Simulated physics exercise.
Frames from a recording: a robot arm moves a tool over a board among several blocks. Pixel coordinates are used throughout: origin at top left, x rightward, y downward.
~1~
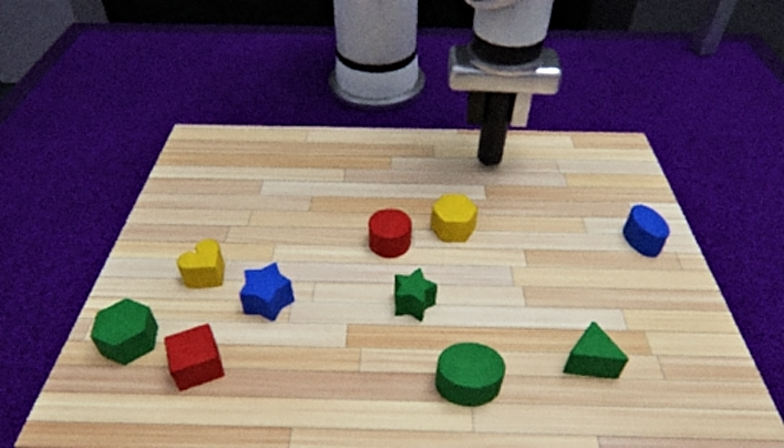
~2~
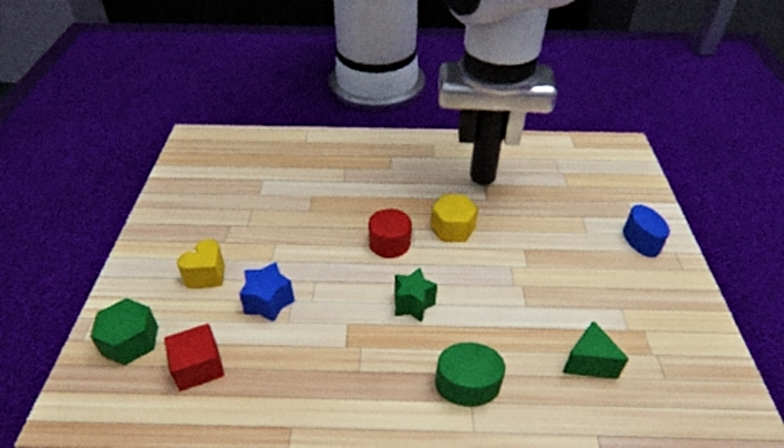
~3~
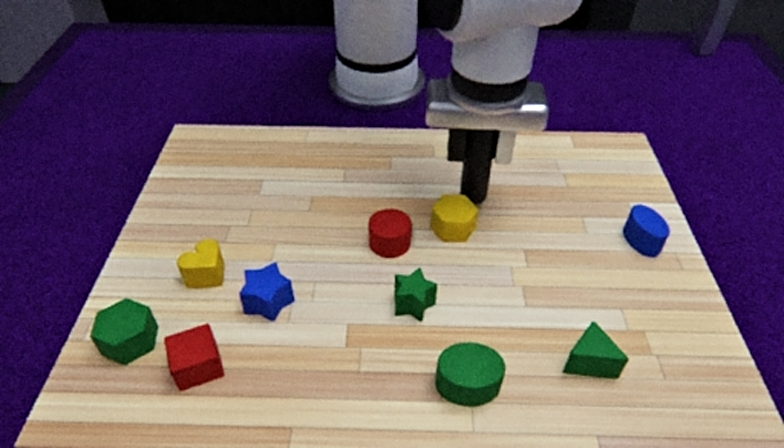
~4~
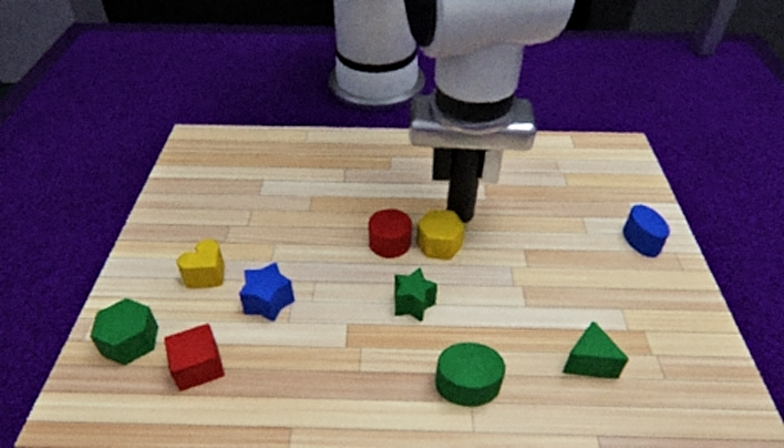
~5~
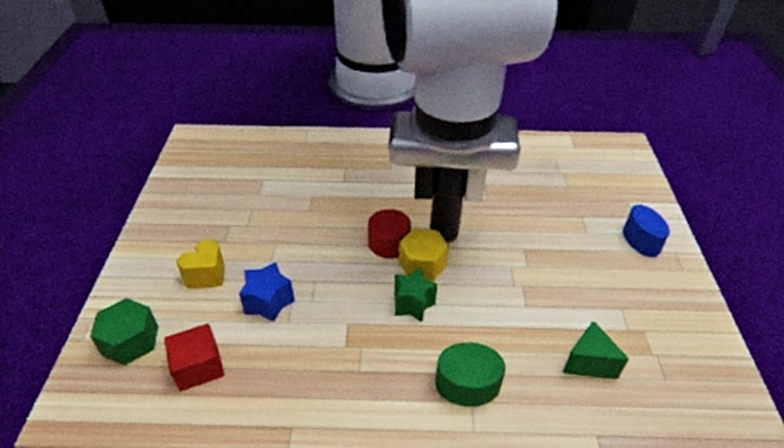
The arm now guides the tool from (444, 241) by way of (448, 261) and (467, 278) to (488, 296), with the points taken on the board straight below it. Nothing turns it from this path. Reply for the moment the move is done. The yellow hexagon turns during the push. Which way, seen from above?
My answer: Clockwise.
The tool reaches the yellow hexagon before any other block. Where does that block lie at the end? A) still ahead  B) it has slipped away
That would be B.
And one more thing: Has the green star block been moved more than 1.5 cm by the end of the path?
Answer: No.
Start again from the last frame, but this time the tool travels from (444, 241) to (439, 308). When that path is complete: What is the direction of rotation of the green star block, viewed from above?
Its rotation is counterclockwise.
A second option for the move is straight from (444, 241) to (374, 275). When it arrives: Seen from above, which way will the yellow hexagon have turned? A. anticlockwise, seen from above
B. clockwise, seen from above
Correct choice: A.
The first path, step by step. Halfway along, tool (458, 262); green star block (410, 290), turned 20° anticlockwise; yellow hexagon (417, 256), turned 30° clockwise.
At the end, tool (490, 288); red disc in place; green star block (410, 290), turned 20° anticlockwise; yellow hexagon (417, 256), turned 30° clockwise.
